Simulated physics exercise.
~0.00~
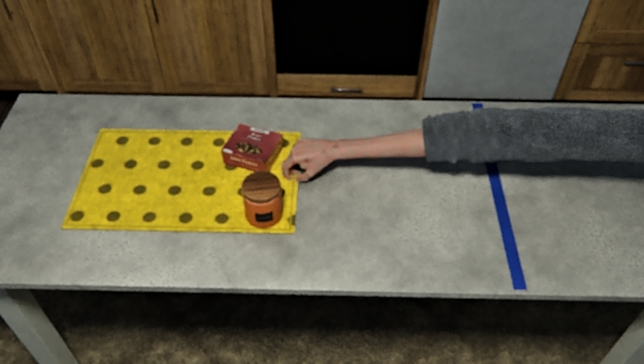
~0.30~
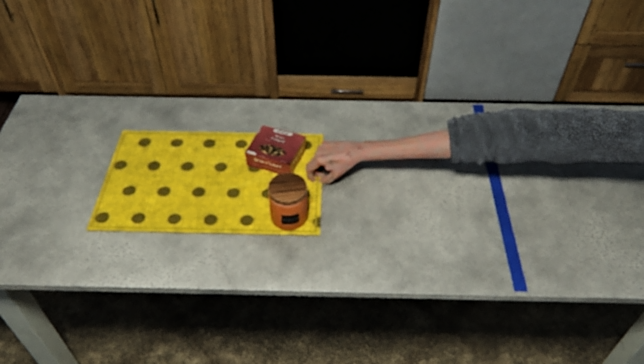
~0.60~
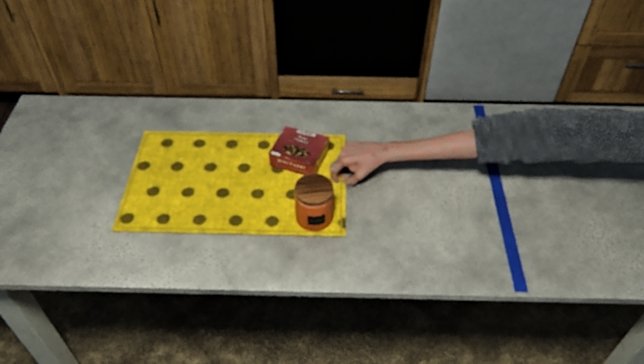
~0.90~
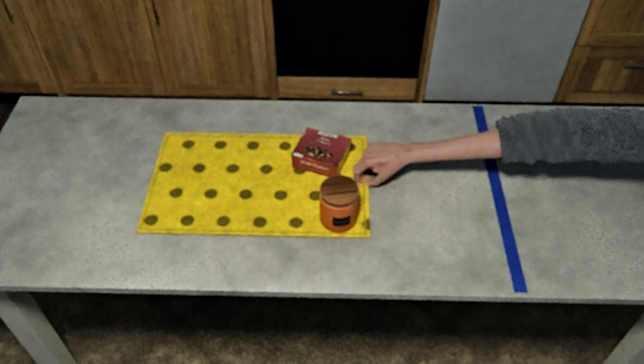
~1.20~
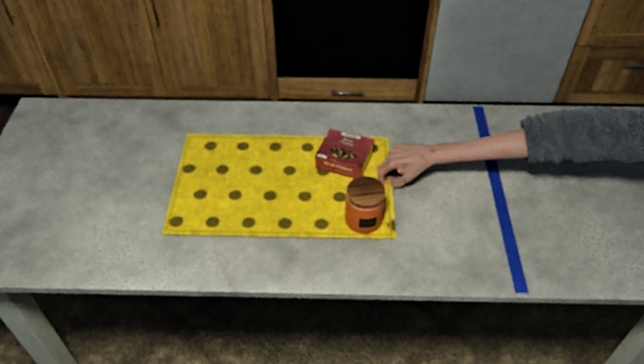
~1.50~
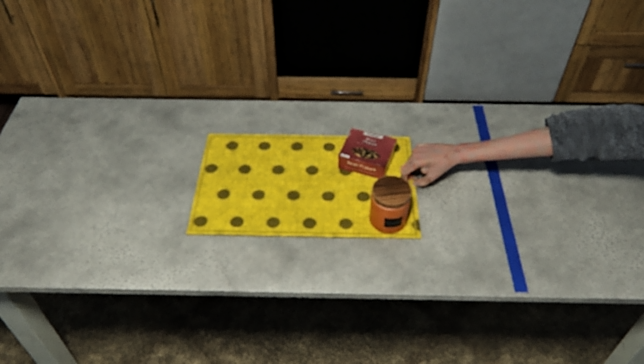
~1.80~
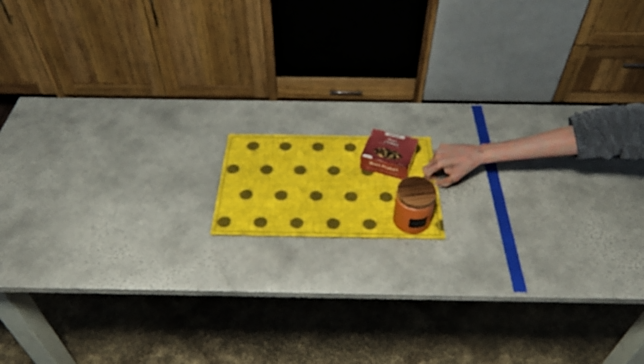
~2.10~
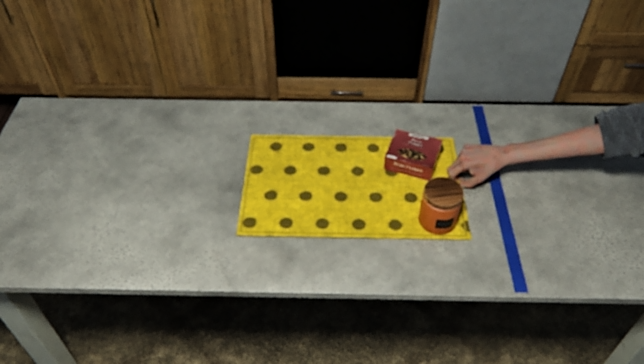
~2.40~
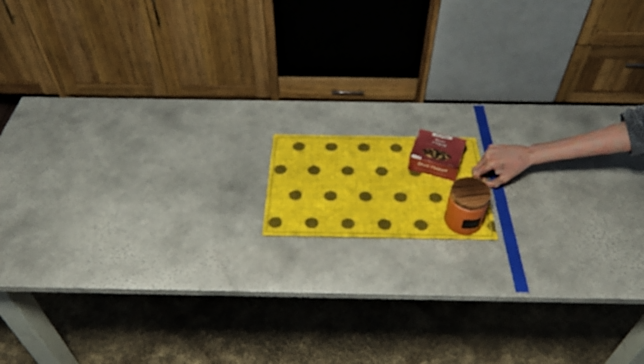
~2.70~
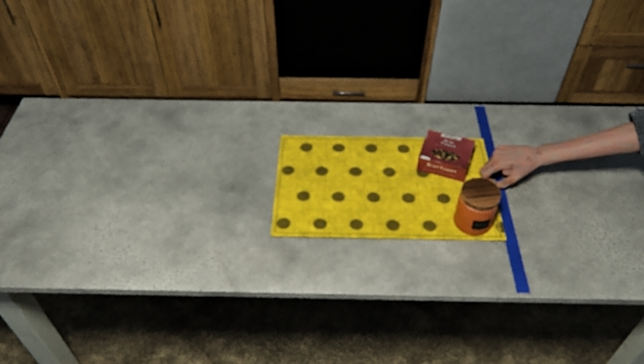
In the video, a hand pulls a yellow cloth with dark dots steadily rightward across a gray table, carrying an orange jar and a red packet on it, until the cloth's edge reaches a strip of blue tape with both items still on top.
